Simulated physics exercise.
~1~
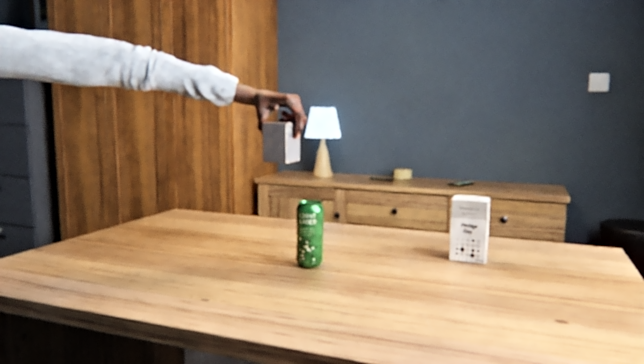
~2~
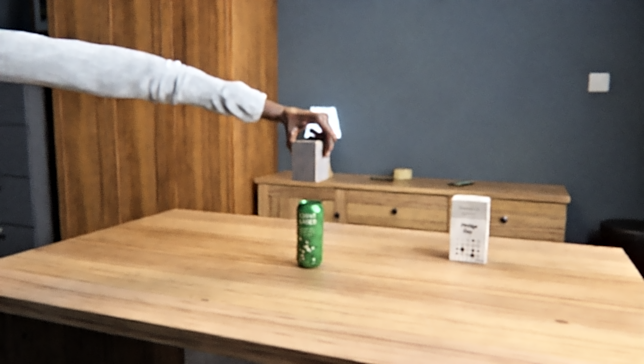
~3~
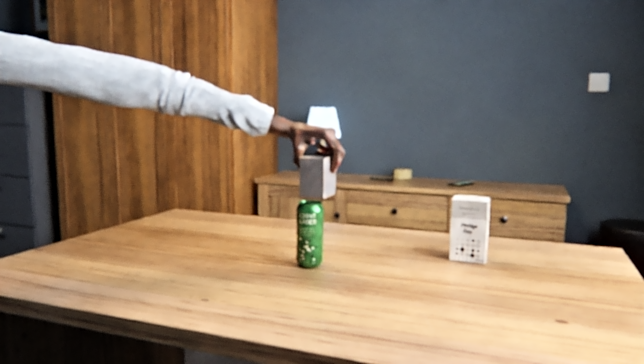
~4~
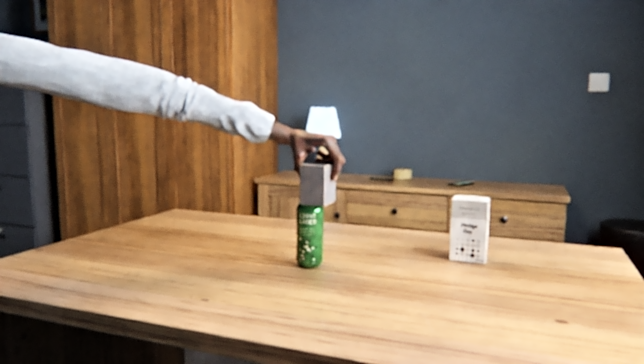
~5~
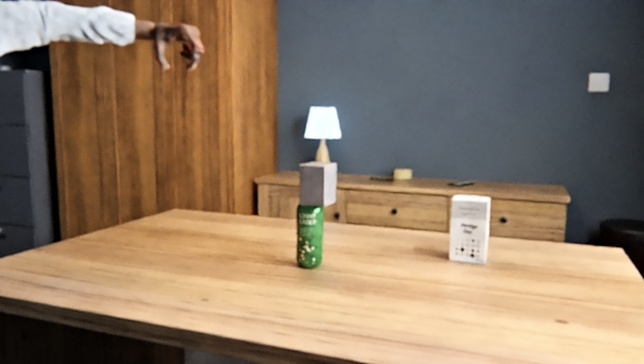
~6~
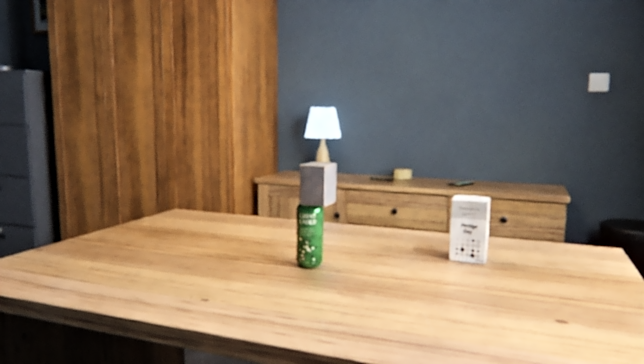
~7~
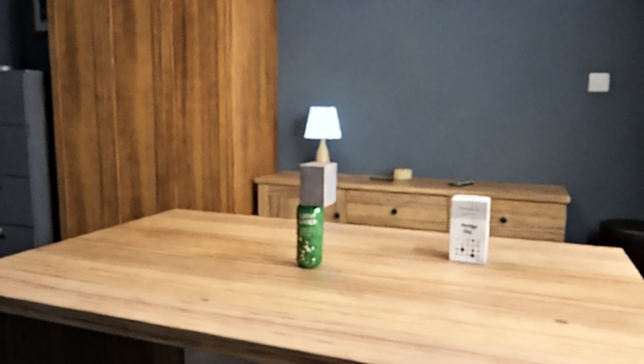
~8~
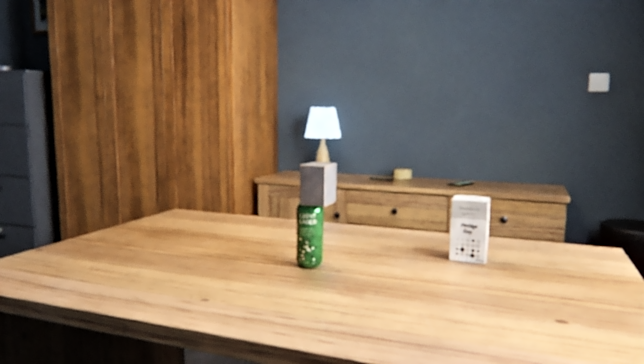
A grey block, gripped by a hand in a light long sleeve reaching in from the left, hangs above a wooden table in a room seen from a still, slightly raised view. A green can stands near the middle of the table and a white carton to its right, with a lit lamp on a sideboard against a blue-grey wall behind. The hand carries the block right and down, then lowers it onto the can. It lets go and draws back out to the left. The block stays upright on the can, and the carton remains in place.
